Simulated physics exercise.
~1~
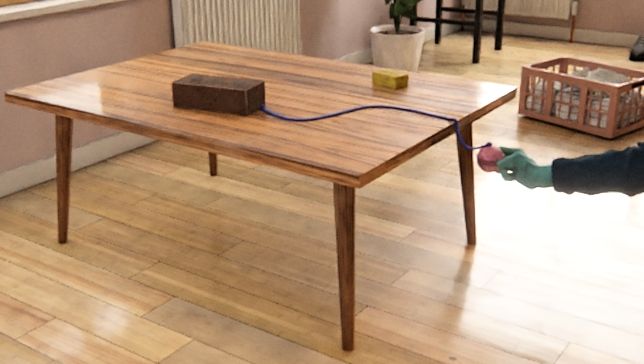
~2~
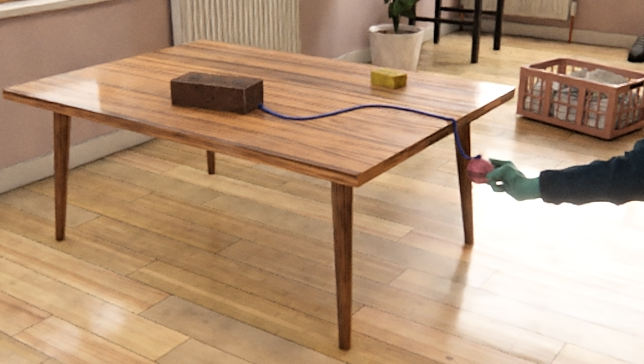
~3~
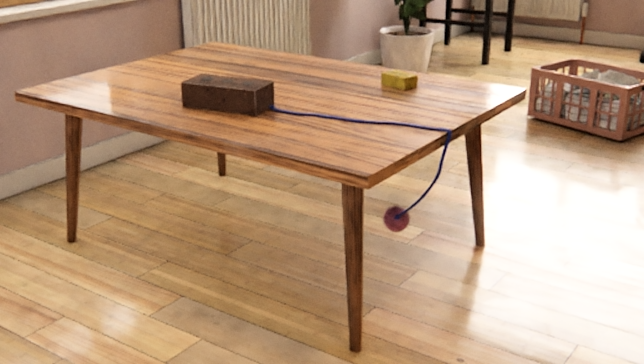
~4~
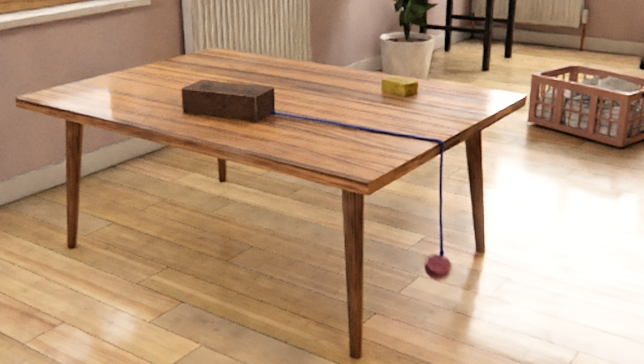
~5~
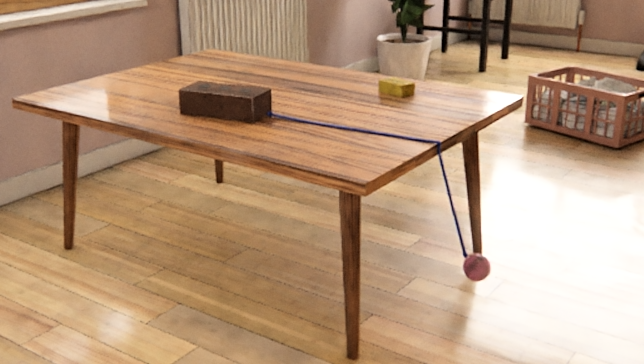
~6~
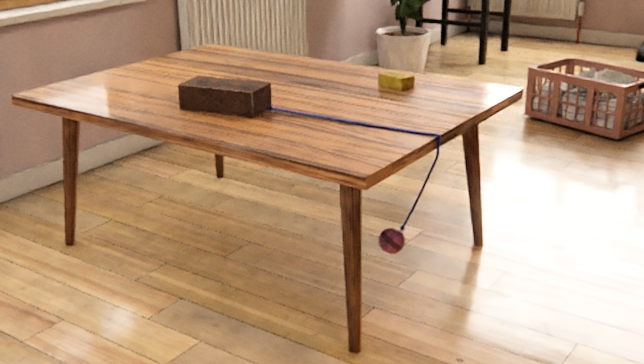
In the video, a hand beside a wooden table holds a pink ball on a dark blue ribbon that runs across the tabletop to a brick, then lets go, and the ball drops and swings from the table edge, ending up dangling above the floor while the brick and yellow box stay put.
